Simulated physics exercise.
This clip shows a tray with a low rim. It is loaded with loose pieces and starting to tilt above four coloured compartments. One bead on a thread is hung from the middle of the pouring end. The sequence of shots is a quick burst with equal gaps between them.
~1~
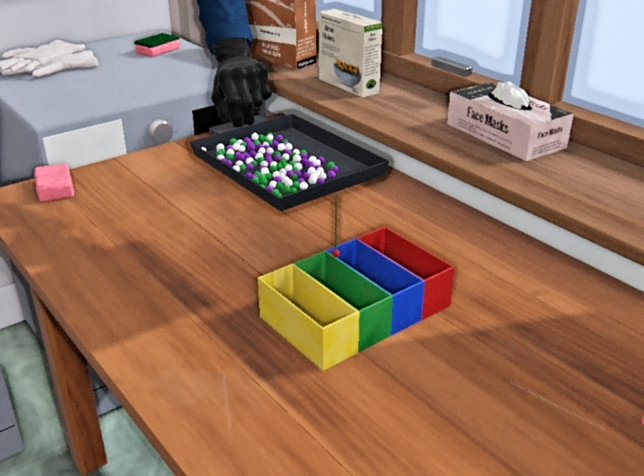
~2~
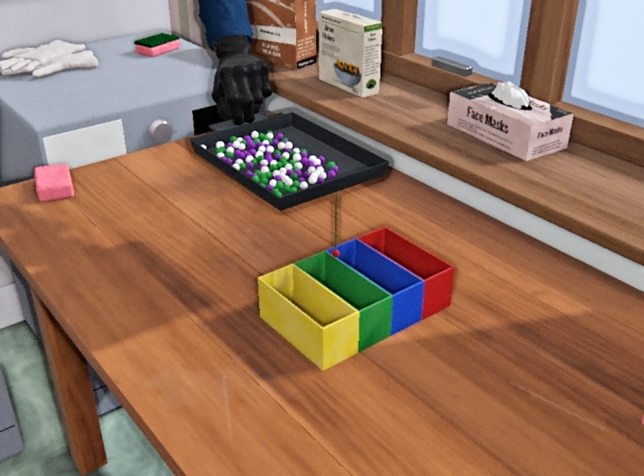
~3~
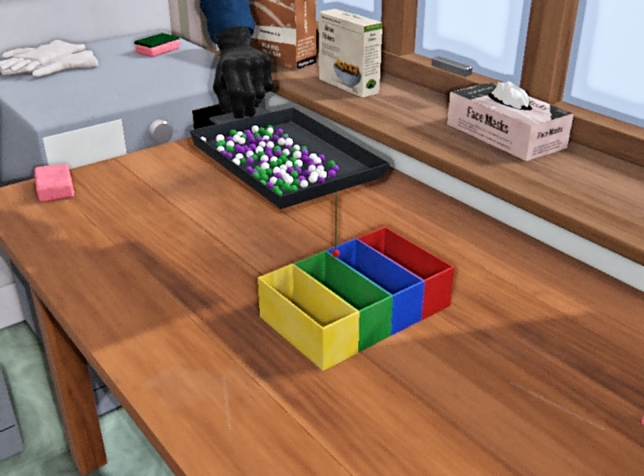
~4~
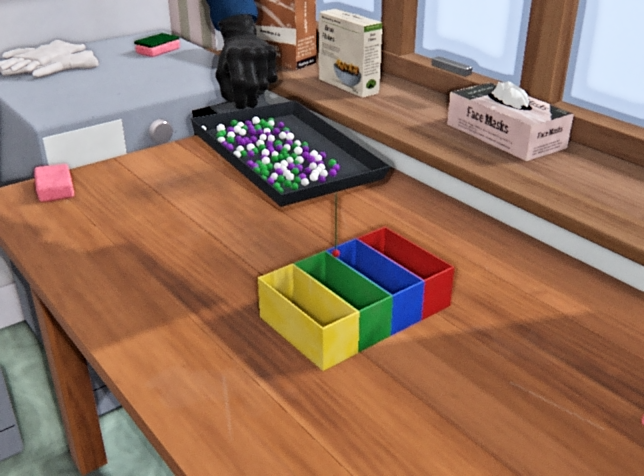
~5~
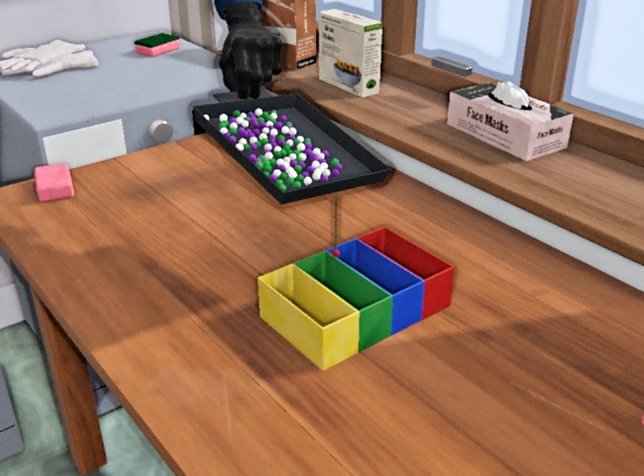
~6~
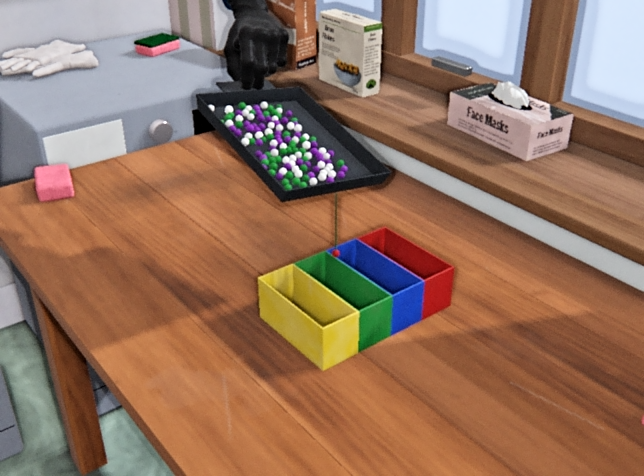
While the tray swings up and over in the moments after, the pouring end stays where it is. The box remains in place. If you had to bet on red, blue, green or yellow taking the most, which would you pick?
I would pick red.
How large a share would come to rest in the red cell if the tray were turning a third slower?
Roughly 80%.
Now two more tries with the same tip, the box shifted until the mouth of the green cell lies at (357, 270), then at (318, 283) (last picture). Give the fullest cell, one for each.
So it would be the cell in blue first and the red one after that.
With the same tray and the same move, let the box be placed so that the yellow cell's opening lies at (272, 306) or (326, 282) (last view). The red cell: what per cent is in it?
First placement: 30 per cent; second placement: 20 per cent.
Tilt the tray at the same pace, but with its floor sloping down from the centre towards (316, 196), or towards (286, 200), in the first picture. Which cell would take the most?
First try: Yellow; second try: Yellow.
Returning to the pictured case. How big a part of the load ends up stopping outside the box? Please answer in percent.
10 per cent.
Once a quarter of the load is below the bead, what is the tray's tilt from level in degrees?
Somewhere near 85°.
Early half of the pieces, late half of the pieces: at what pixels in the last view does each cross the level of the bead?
For the early half I get (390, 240), and for the late half (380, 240).
Shortly afterwards, tray tipped steeply; the bulk on the tray; a little in the red cell; only a few in the blue cell; a little falling or outside the box.
Next, tray tipped past a quarter turn; a little on the tray; near two thirds in the red cell; a little in the blue cell; only a few in the green cell; a little falling or outside the box.
Some moments later, tray tipped past a quarter turn; the bulk in the red cell; a little in the blue cell; only a few in the green cell; a little falling or outside the box.
In the end, tray tipped past a quarter turn; the bulk in the red cell; a little in the blue cell; only a few in the green cell; none at all in the yellow cell; a little outside the box.
